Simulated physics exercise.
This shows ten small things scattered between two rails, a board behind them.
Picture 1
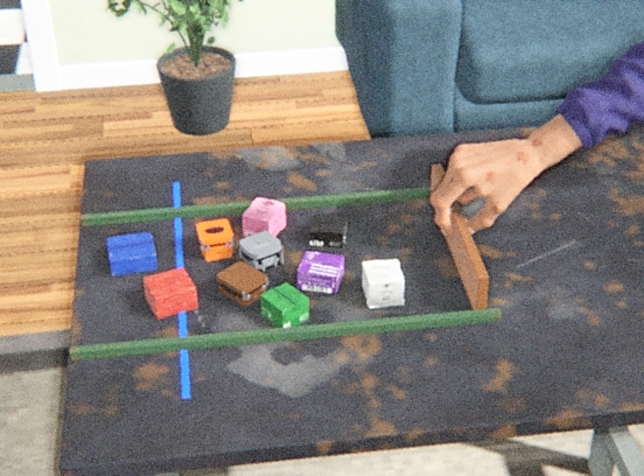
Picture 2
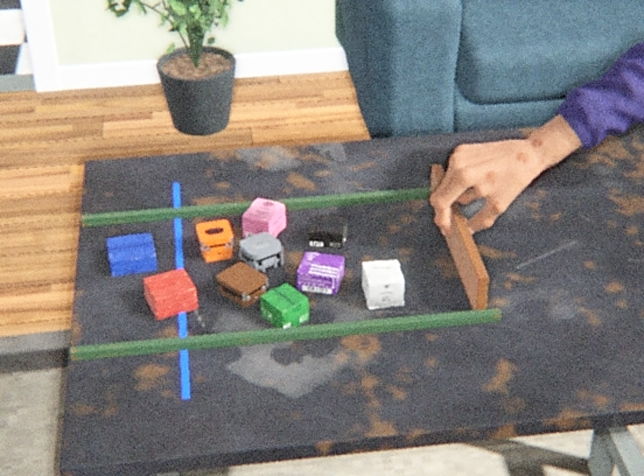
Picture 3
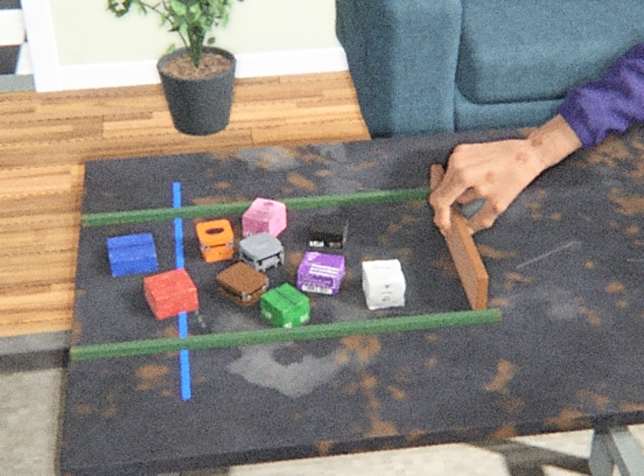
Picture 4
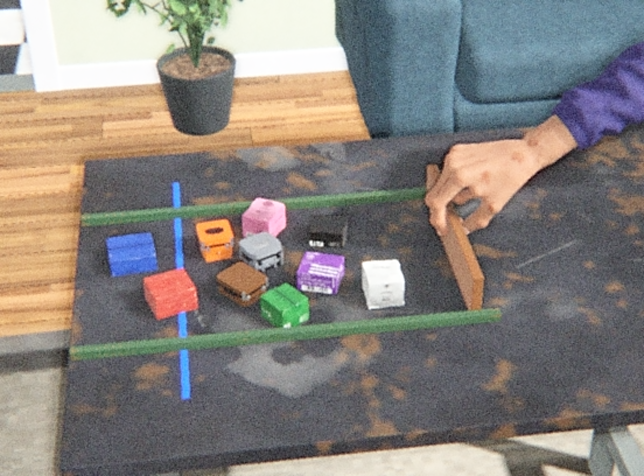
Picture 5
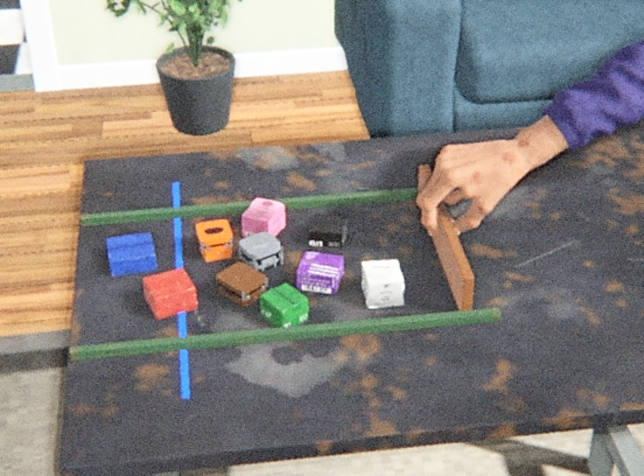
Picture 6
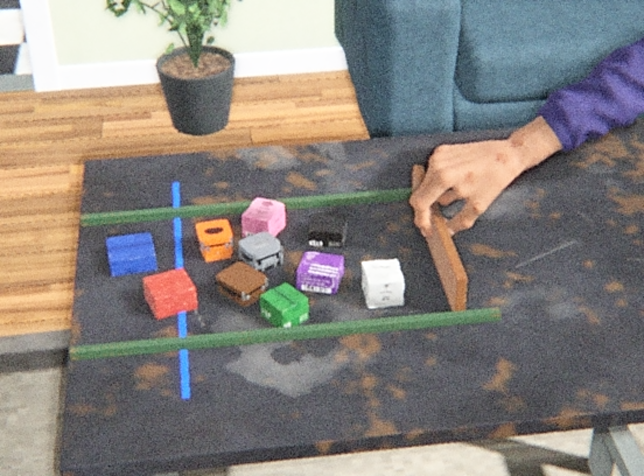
Hand sliding a wooden board slightly left between two green rails, while ten small colourful blocks sit still on the dark table.
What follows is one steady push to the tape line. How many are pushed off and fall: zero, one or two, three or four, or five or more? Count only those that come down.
Outcome: The number that fall off is zero.
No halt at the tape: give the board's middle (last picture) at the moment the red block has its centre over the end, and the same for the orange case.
For the red block at (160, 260), for the orange case at (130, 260).
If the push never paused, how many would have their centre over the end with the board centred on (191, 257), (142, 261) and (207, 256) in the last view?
It would be 0, 2 and 0.
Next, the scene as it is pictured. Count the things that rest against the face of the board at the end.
In contact: 4.
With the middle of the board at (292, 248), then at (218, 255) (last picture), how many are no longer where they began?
By then 7, and 10.
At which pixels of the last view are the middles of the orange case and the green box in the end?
The orange case at (128, 243), the green box at (128, 327).
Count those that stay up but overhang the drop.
2 of them.
A little later, none off yet; blue box at rest near (131, 254); red block at rest near (170, 293); orange case at rest near (215, 240).
Next, none off yet; blue box at rest near (131, 254); red block moving near (164, 294); orange case shifted a little near (202, 237).
When it is over, the number that fall off is zero.
